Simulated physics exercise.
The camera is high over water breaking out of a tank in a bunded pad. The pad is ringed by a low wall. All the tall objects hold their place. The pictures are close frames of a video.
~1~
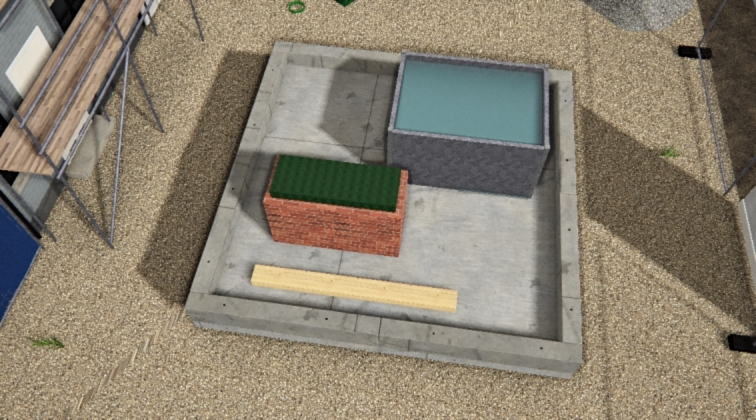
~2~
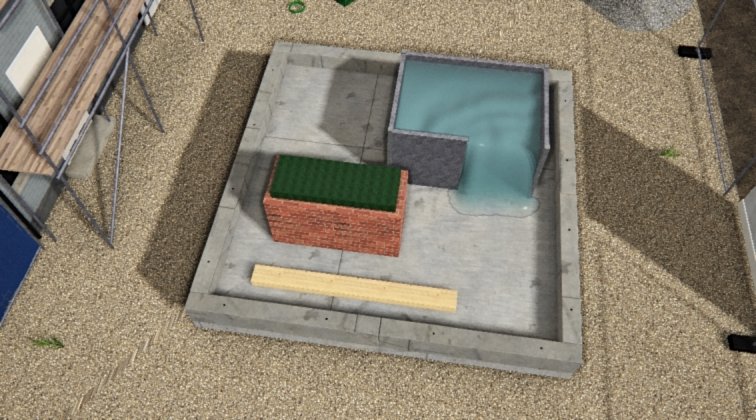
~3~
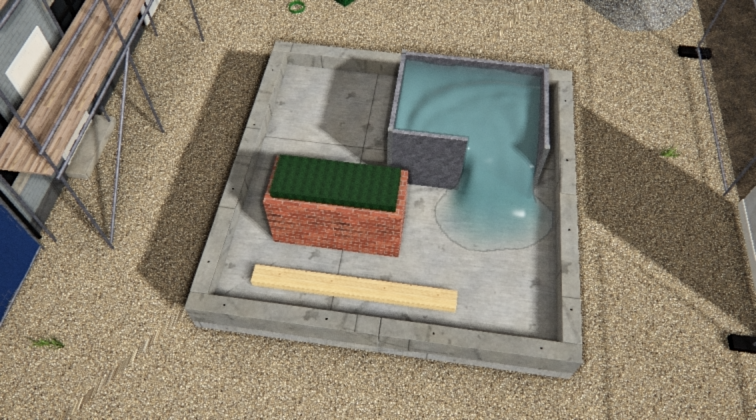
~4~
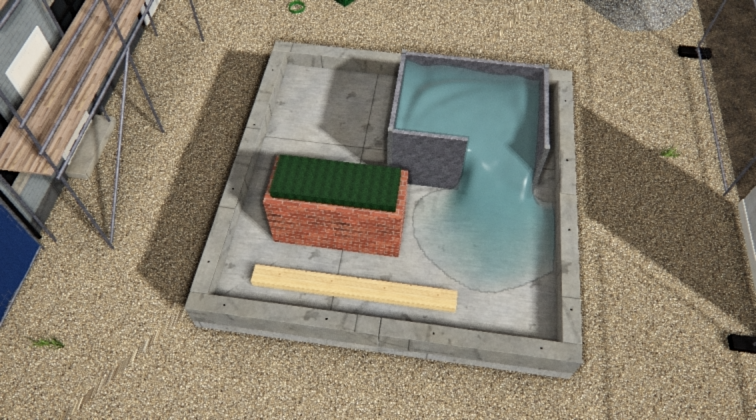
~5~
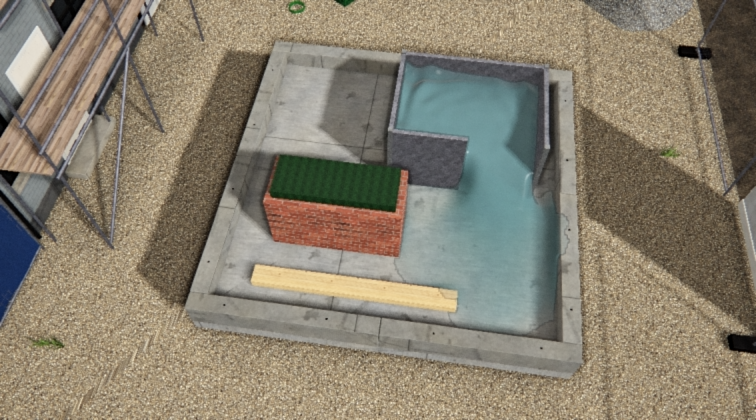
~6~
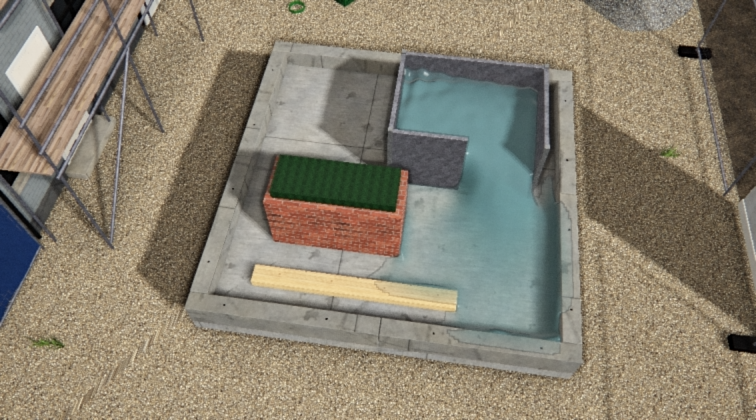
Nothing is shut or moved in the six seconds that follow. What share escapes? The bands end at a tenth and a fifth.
Over the wall goes more than a fifth.
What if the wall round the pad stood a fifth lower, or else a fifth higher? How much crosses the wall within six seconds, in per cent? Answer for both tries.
Roughly 32 per cent, then 16 per cent.
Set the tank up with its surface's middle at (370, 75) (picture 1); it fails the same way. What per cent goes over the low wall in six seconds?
Roughly 8 per cent.
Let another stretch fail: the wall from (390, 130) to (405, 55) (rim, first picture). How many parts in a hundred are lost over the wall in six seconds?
Roughly 24 per cent.
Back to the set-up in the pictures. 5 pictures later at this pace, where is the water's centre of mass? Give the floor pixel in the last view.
I would point to (470, 204).
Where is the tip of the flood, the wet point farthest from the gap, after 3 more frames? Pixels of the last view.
Around (322, 317).
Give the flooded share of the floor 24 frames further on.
Close to 95 %.
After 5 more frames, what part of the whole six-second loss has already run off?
Close to 15 %.
A moment on, water covers 40 % of the floor; the low wall has let 1 % over.
Next, water covers 45 % of the floor; the low wall has let 4 % over.
Then, water covers 50 % of the floor; the low wall has let 16 % over.
Later, water covers 80 % of the floor; the low wall has let 22 % over.
In the end, water covers 80 % of the floor; the low wall has let 23 % over.
